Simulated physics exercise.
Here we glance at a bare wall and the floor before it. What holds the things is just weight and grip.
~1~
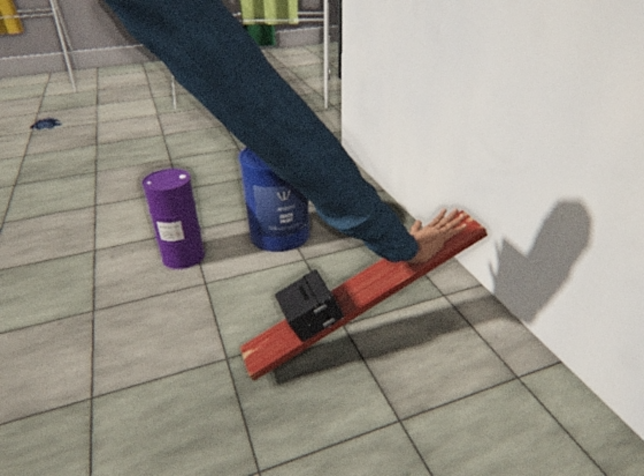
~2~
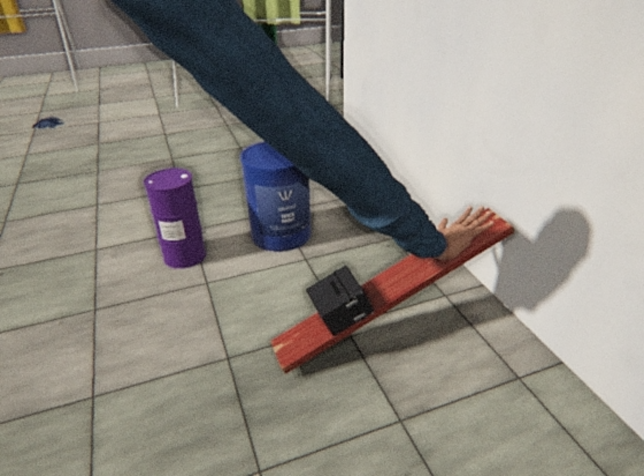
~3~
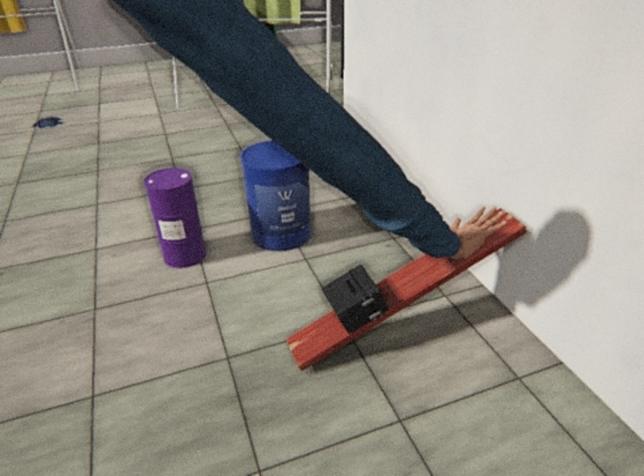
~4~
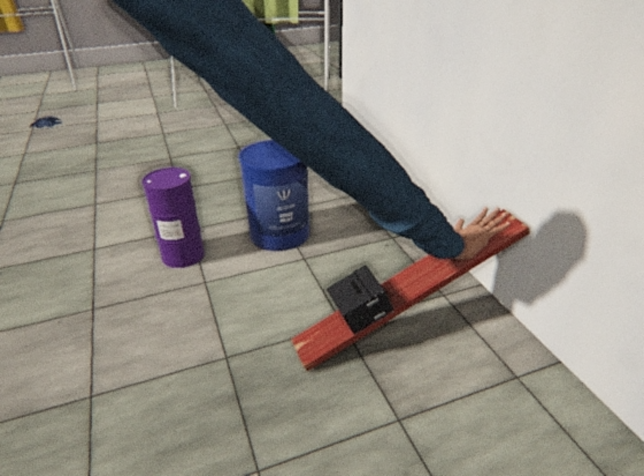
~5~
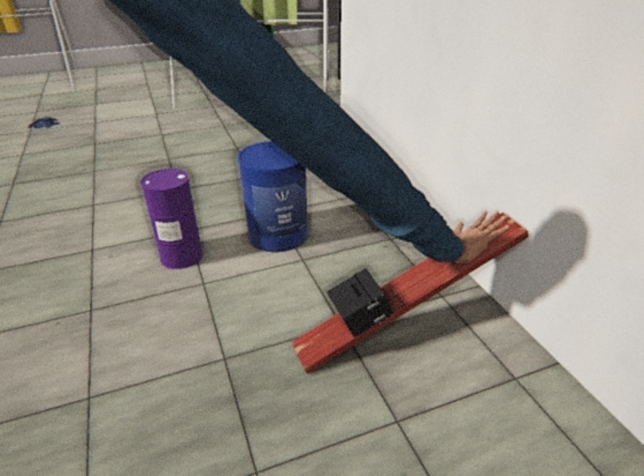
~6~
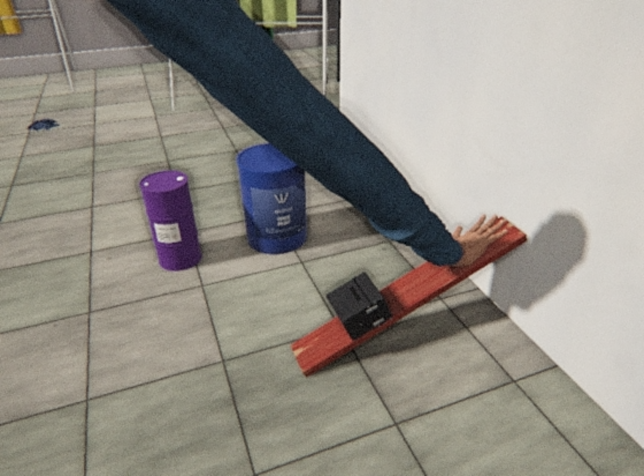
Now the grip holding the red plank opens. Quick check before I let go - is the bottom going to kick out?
Yes, it kicks out.
Then, 0.40 s past the last view, red plank sunk by 23° near (394, 332).
Then, 0.60 s past the last view, red plank resting near (394, 332).
Finally, moved from the start, red plank; the other 2 still in place. Final places as the last picture's camera would see them, red plank near (394, 332). The plank gives way.
